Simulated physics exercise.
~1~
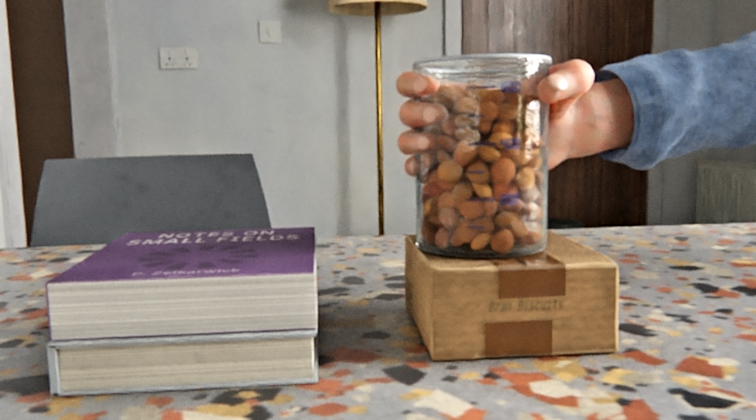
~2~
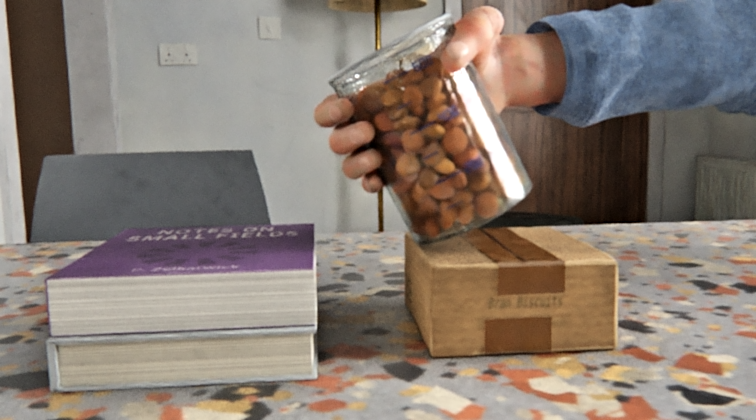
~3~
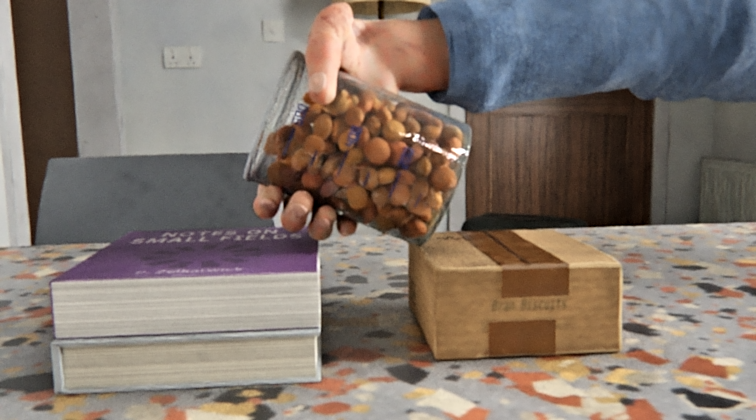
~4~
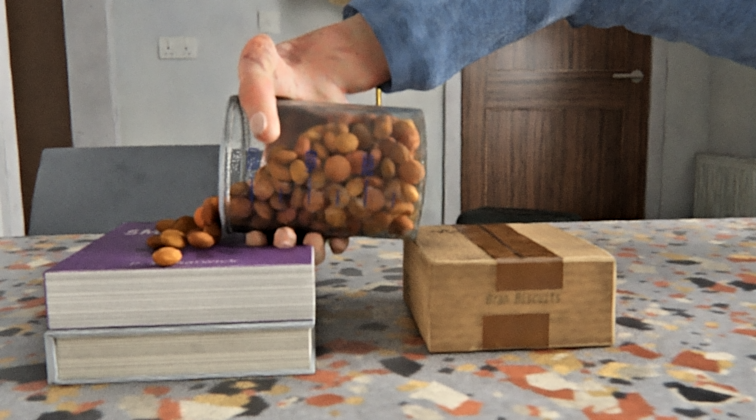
The clip opens with a hand in a blue sleeve holding a clear jar of small brown, nut-like pieces upright on a cardboard box, to the right of two stacked books, the upper one purple. The hand lifts the jar and tilts it to the left, with everything still inside. It carries the jar toward the books, tipping it further until it lies nearly sideways. Finally, the jar is lowered onto its side with its mouth resting at the edge of the books, and a few pieces spill onto the purple cover while most stay inside.
